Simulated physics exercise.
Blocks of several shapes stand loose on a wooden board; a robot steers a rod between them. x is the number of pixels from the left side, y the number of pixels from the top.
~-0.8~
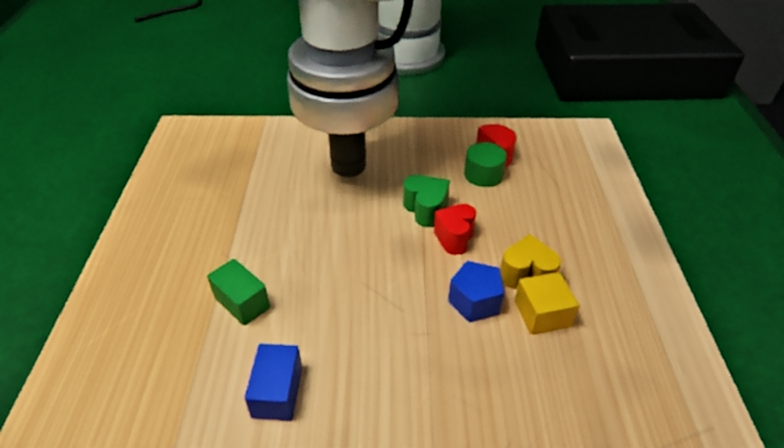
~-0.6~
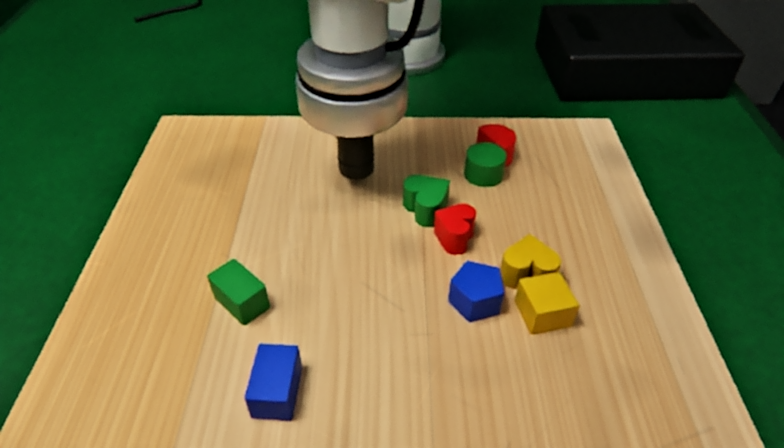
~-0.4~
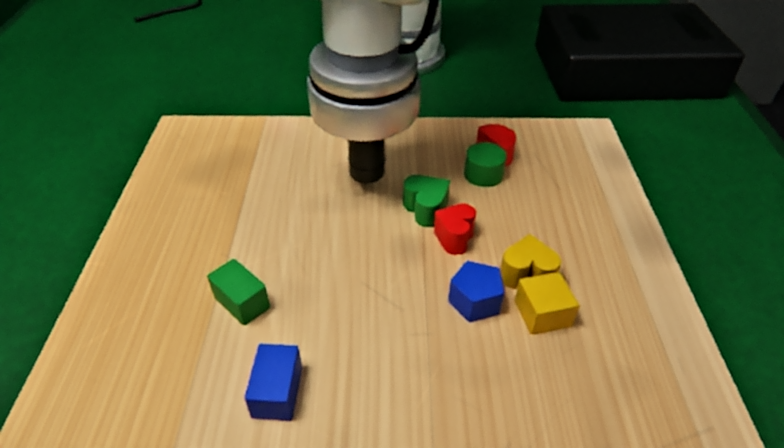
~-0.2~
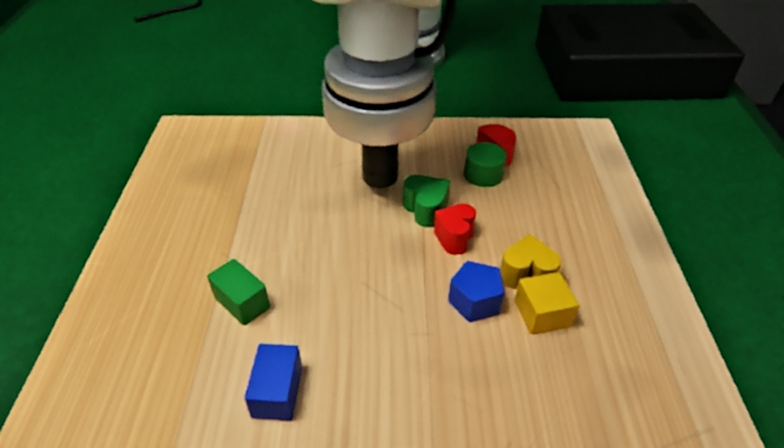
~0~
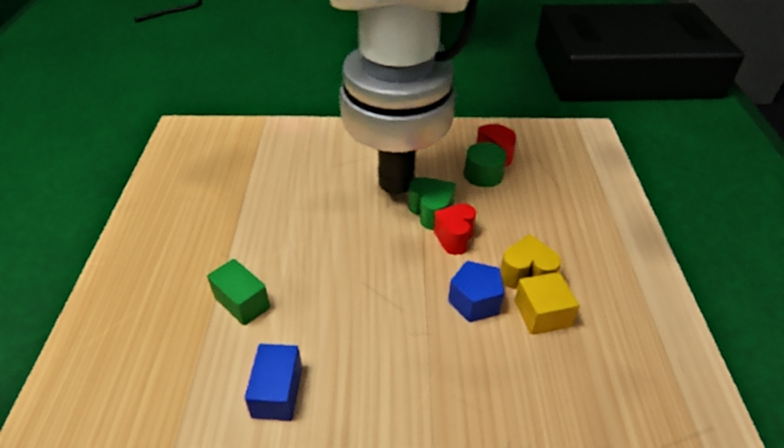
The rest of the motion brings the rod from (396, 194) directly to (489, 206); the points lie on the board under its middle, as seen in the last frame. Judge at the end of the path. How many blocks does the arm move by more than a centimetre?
Two.
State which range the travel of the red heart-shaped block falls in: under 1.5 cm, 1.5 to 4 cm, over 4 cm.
Movement: 1.5 to 4 cm.
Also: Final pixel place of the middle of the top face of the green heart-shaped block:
The middle of its top is at (487, 210).
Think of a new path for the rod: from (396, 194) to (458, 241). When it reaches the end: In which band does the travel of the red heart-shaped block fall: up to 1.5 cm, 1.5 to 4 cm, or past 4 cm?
It shifts over 4 cm.
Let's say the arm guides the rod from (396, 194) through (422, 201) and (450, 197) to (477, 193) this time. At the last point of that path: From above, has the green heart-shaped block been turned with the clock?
In short: Yes.
On the path given first. One third of the way, rod (429, 187); green heart-shaped block (455, 202), turned 35° clockwise; red heart-shaped block (469, 229), turned 15° anticlockwise.
Two thirds of the way, rod (460, 191); green heart-shaped block (473, 209), turned 70° clockwise; red heart-shaped block (472, 238).
At the end, rod (491, 195); green heart-shaped block (487, 210), turned 115° clockwise; red heart-shaped block (472, 240); green round block in place.
